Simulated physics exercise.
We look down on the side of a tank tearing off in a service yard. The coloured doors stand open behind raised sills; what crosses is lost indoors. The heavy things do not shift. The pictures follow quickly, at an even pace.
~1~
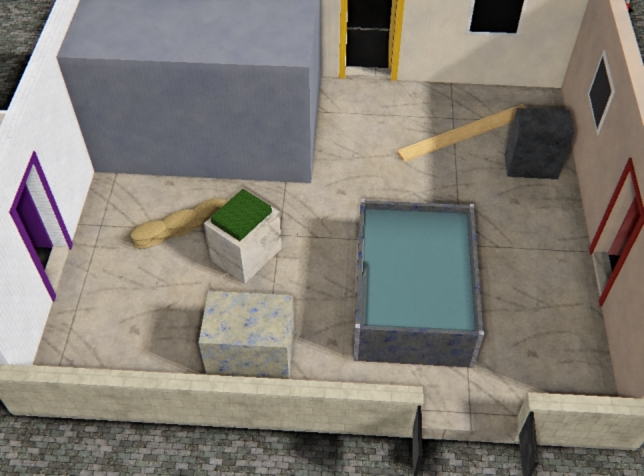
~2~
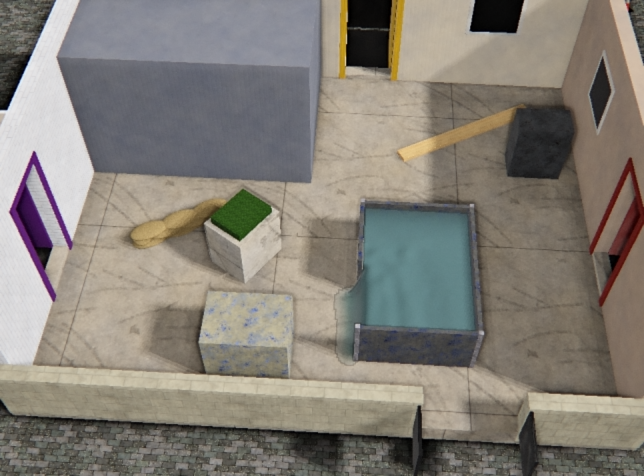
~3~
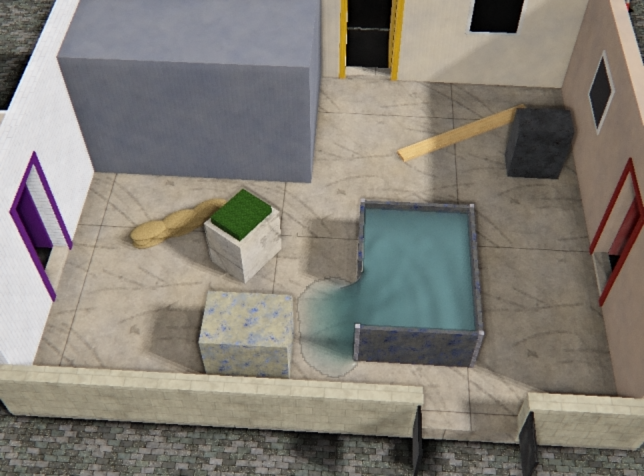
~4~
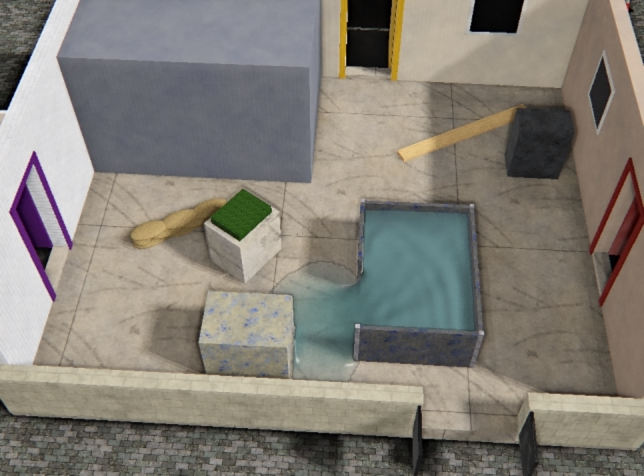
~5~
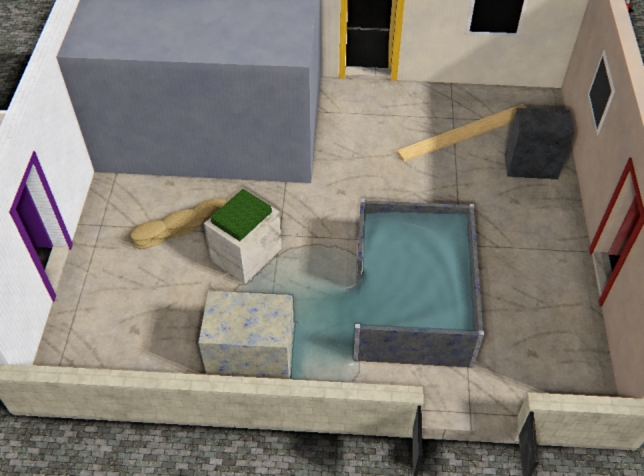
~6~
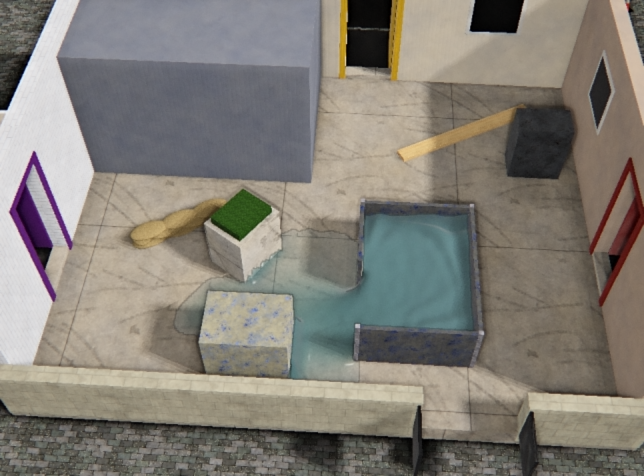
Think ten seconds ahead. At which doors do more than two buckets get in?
The purple door floods; the red door holds within the limit; the yellow door holds within the limit.
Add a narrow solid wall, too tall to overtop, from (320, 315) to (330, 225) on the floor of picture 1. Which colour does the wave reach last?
I say the one in red.
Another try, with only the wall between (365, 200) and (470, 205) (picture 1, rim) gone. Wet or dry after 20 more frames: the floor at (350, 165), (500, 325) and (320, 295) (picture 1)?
As listed: Covered, not flooded, dry.
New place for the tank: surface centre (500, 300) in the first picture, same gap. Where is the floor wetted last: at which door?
It is the red one.
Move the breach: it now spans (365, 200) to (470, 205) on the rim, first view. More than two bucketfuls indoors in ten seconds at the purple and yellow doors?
In short: The purple one keeps below it, the yellow one lets more in.
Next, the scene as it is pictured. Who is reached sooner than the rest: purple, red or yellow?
First comes the door marked purple.
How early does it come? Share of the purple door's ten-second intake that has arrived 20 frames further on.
Roughly 80 per cent.
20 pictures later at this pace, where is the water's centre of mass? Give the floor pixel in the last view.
Roughly at (304, 310).
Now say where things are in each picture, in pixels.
In the first frame, still water in the open tank at (418, 267).
In the second frame, the front is at (352, 363), out from the gap at (360, 316).
In the third frame, water pours out at (360, 317) and has run to (305, 299).
In the fourth frame, water pours out at (359, 318) and has run to a hidden place.
In the fifth frame, water pours out at (359, 317) and has run to a hidden place.
In the sixth frame, water pours out at (359, 317) and has run to (181, 325).
A moment on, water covers 20 % of the floor; the purple door wet at the sill, nothing in, the red door not reached, the yellow door not reached.
Next, water covers 40 % of the floor; the purple door over two buckets in, the red door not reached, the yellow door not reached.
Then, water covers 55 % of the floor; the purple door far over two buckets in, the red door wet at the sill, nothing in, the yellow door not reached.
Later, water covers 80 % of the floor; the purple door far over two buckets in, the red door wet at the sill, nothing in, the yellow door wet at the sill, nothing in.
In the end, water covers 90 % of the floor; the purple door far over two buckets in, the red door wet at the sill, nothing in, the yellow door wet at the sill, nothing in.
